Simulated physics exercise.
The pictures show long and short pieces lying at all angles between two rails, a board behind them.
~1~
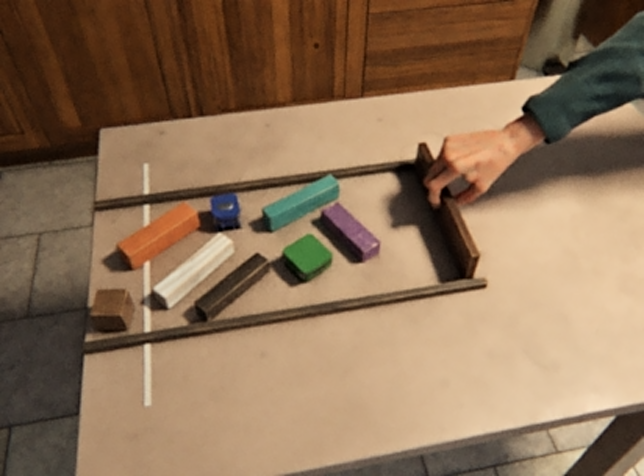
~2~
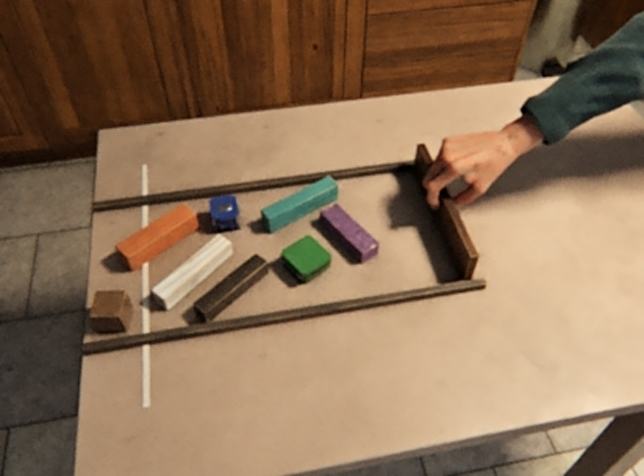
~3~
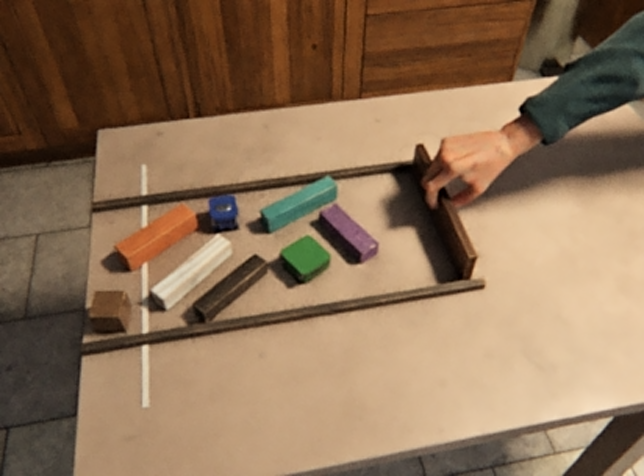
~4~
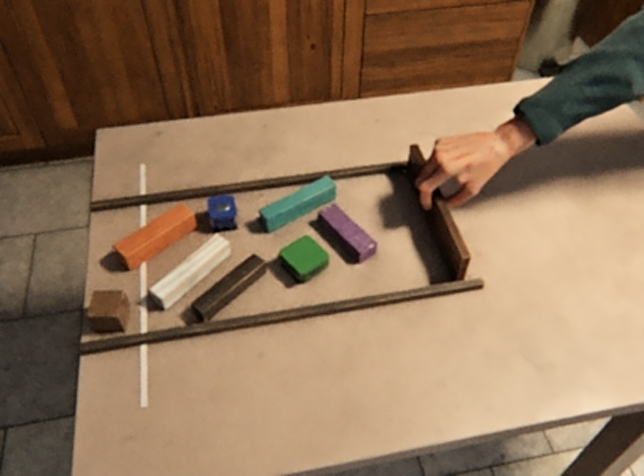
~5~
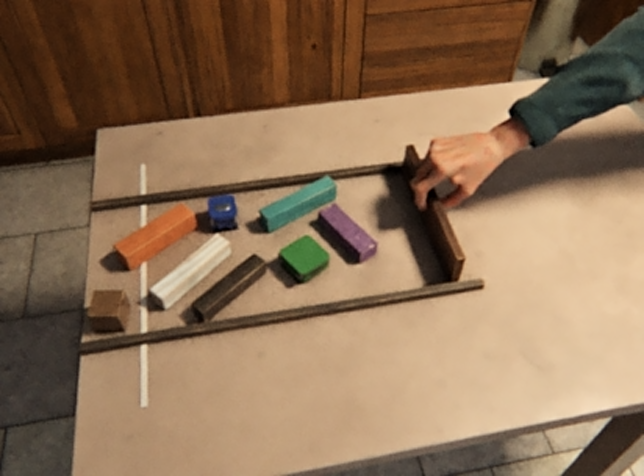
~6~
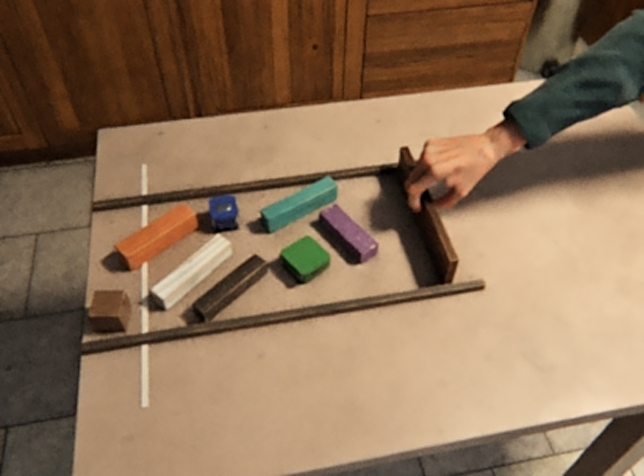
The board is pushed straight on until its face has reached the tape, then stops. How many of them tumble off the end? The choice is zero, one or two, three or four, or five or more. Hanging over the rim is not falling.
In the end the number that fall off is three or four.
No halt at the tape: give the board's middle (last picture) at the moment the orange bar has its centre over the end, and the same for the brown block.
About (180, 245), and (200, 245) for the other.
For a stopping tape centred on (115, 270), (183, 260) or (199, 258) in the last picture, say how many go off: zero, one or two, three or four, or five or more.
The falls would be 5 or more; one or two; none at all.
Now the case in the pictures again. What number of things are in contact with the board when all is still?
The number is 2.
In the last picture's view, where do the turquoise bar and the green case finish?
The turquoise bar at (112, 235), the green case at (99, 291).
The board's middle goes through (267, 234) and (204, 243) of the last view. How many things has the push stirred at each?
By then 6, and 8.
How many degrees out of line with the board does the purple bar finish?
Some 0 degrees.
Early on, none off yet; brown block at rest near (111, 311); orange bar at rest near (158, 236); white stick at rest near (193, 271).
A while later, none off yet; brown block at rest near (111, 311); orange bar at rest near (158, 236); white stick travelled a little near (164, 277).
Further along, none off yet; brown block leaning a little near (67, 320); orange bar travelled about its own width near (93, 242); white stick travelled about its own width near (98, 288).
Finally, the number that fall off is three or four; lost, black bar, white stick, orange bar and brown block.
